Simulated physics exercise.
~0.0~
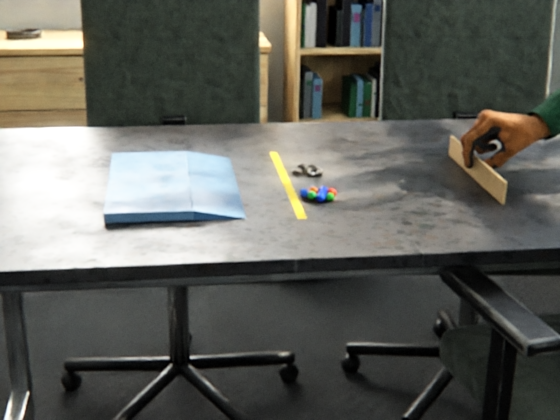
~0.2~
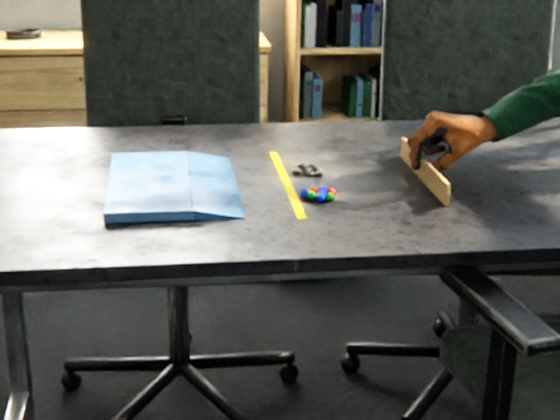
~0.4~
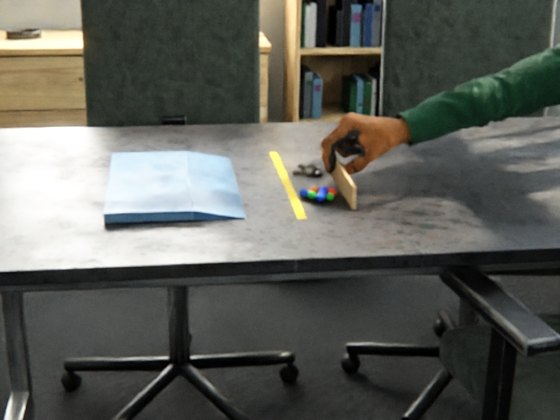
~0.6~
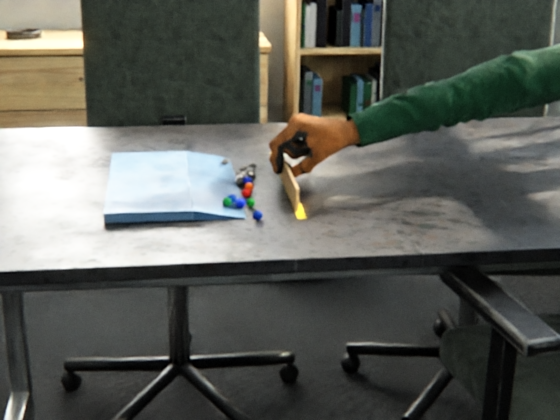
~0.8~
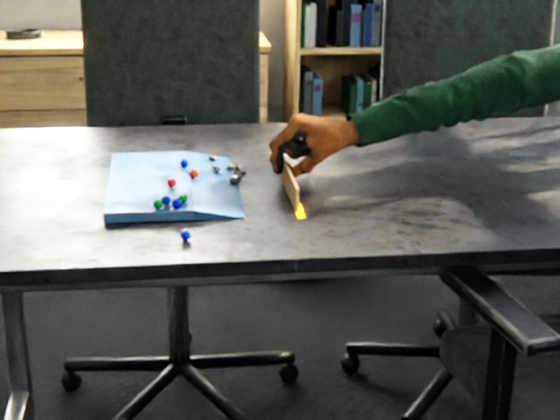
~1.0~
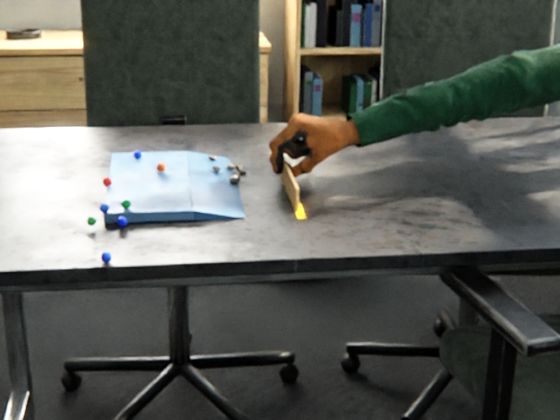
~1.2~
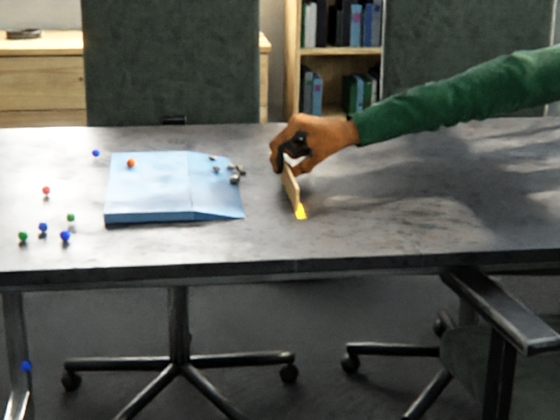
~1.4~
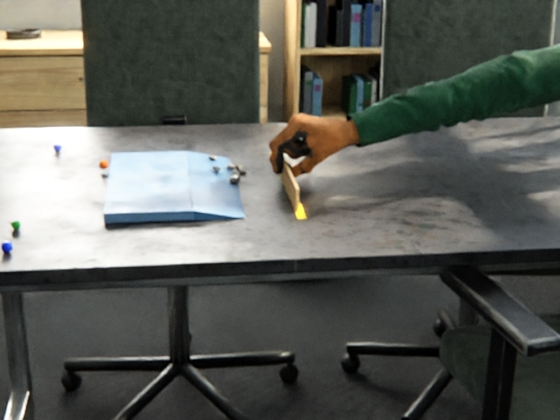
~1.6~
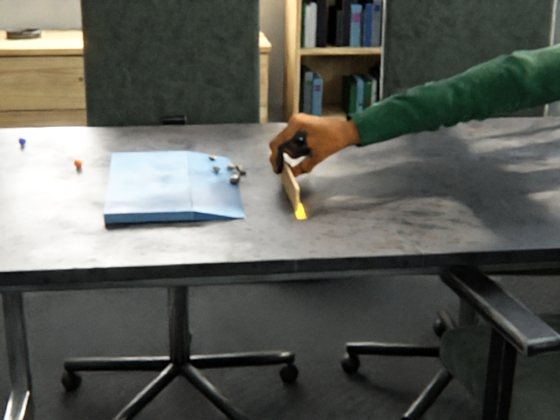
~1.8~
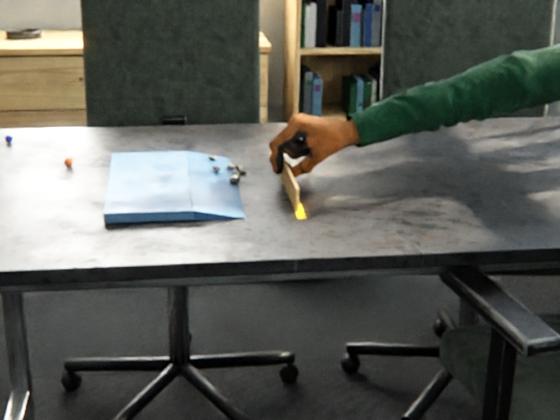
A hand sweeps card left, flicking colourful pins over a blue slab while dark bits stay.
